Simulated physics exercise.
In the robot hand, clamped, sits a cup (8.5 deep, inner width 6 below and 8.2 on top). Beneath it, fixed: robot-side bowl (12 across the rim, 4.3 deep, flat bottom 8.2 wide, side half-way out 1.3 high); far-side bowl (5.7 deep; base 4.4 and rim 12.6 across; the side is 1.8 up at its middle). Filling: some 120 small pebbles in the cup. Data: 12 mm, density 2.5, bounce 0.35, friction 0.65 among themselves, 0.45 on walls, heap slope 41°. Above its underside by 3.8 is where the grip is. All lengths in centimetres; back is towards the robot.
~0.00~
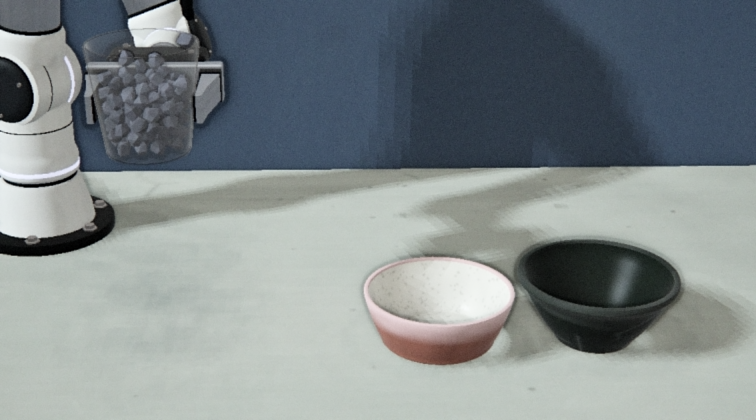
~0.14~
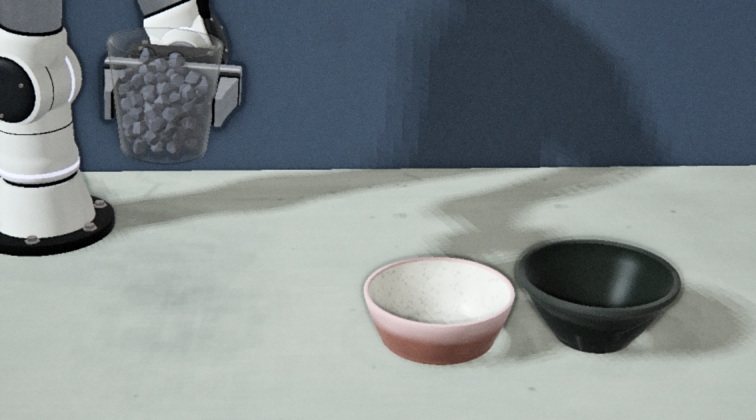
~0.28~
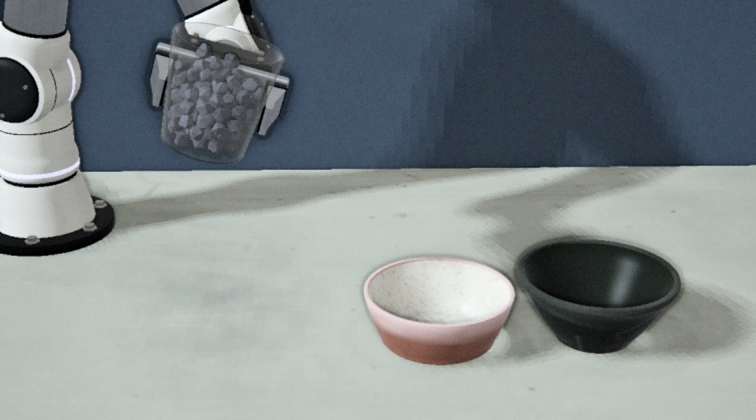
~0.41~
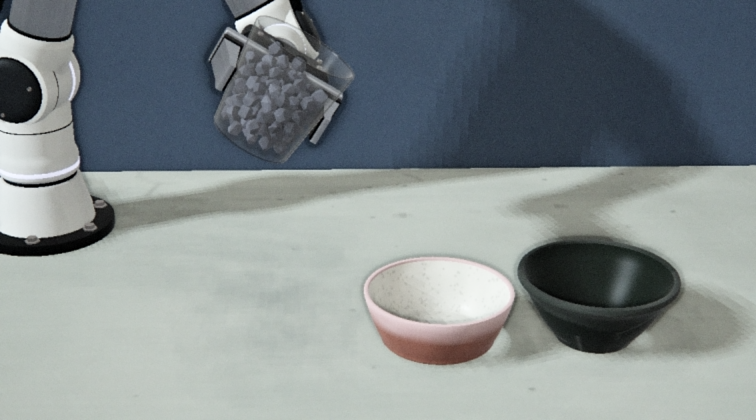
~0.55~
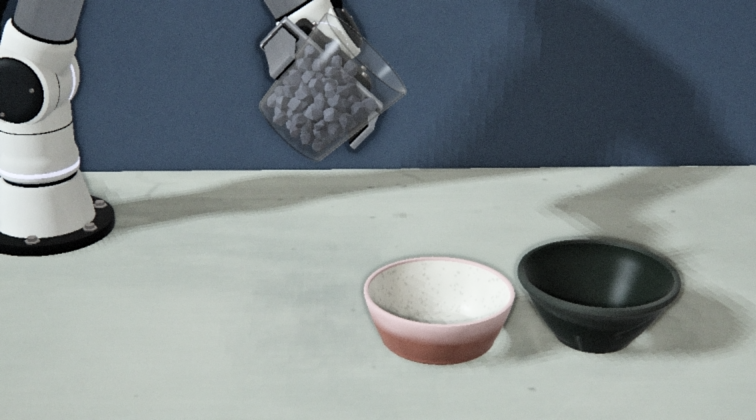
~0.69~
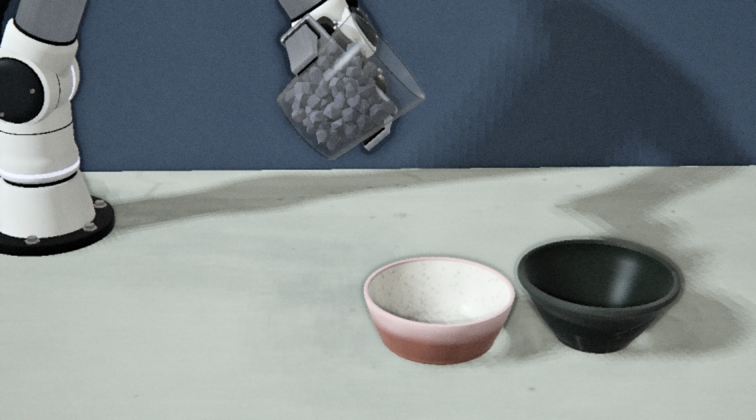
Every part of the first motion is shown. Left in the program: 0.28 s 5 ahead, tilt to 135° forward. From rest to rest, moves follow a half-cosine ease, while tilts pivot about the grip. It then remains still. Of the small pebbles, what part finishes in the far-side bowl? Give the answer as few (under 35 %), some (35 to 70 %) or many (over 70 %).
Few, under 35 %.
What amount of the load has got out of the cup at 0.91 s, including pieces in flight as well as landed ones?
Close to 0 per cent of the load is out at that point.
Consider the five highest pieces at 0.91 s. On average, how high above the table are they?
Height: Some 24 cm.
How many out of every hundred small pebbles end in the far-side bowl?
About 0 per cent.
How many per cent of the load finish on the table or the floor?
The share is close to 10 per cent.
After 0.80 s, tilted 78° forward, highest piece 25 above the table; 118 in the cup.
After 0.91 s, tilted 127° forward, highest piece 24 above the table; 118 in the cup.
After 1.17 s, tilted 135° forward, highest piece 7 above the table; 104 in the robot-side bowl, 7 on the table or floor, 2 in the far-side bowl, 5 in flight or on a rim.
After 2.22 s, tilted 135° forward, highest piece 5 above the table; 104 in the robot-side bowl, 11 on the table or floor, 2 in the far-side bowl, 1 in flight or on a rim.
At rest, 104 in the robot-side bowl, 11 on the table or floor, 2 in the far-side bowl, 1 in flight or on a rim. That is 2 % in the far-side bowl.
